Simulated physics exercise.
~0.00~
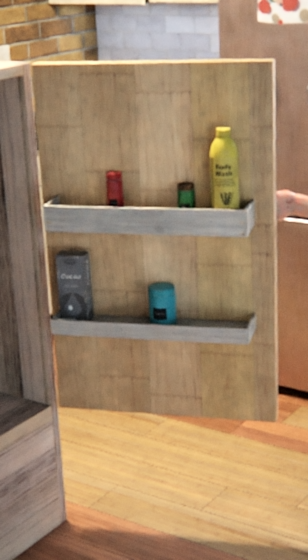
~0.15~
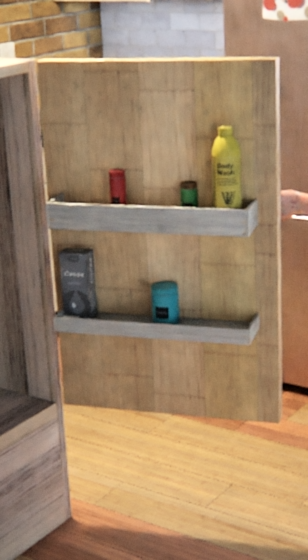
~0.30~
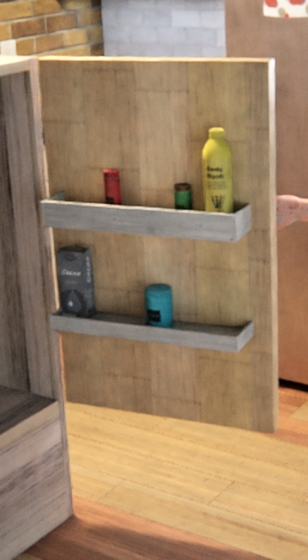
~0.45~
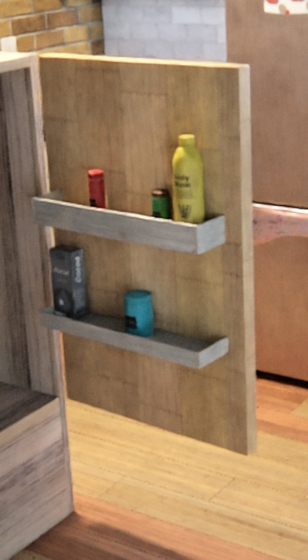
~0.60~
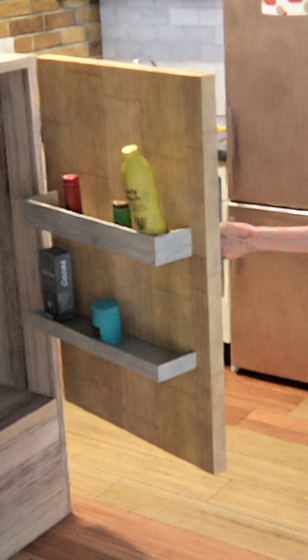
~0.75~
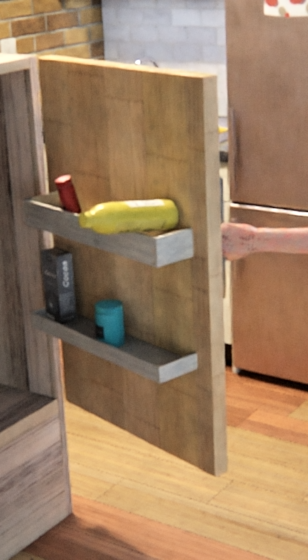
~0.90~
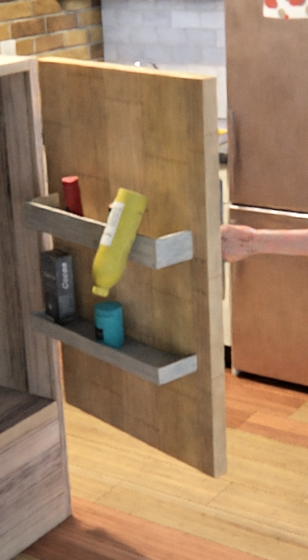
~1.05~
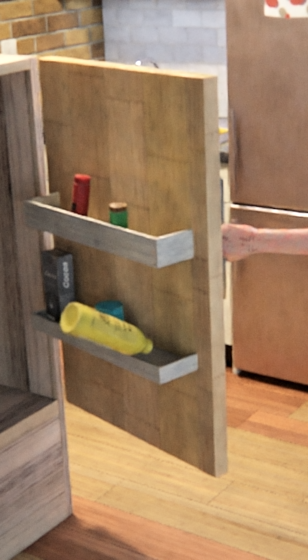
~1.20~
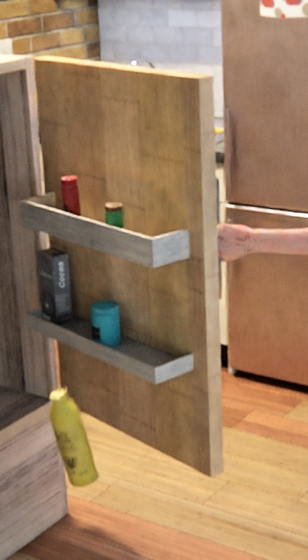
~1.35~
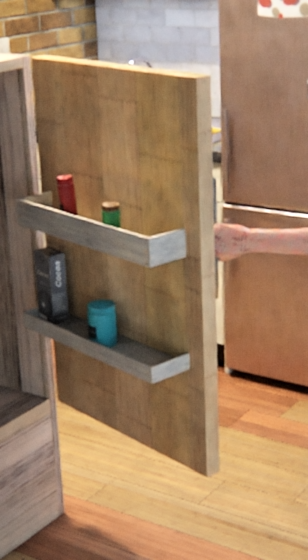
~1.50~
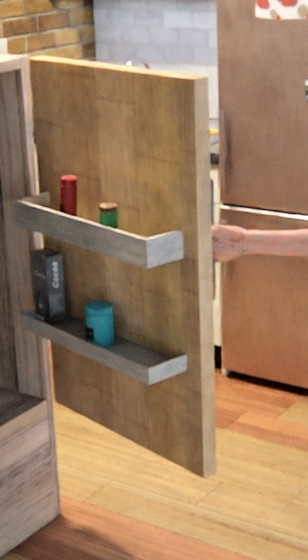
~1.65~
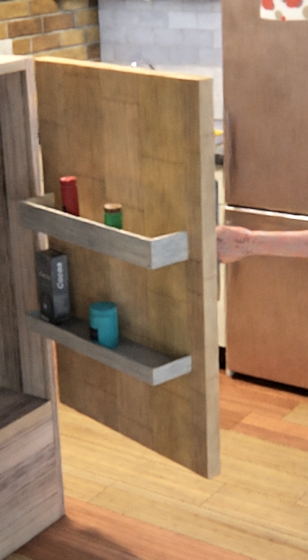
In a kitchen, a hand swinging a racked larder door partly shut and stopping, the yellow bottle toppling out and dropping from view.
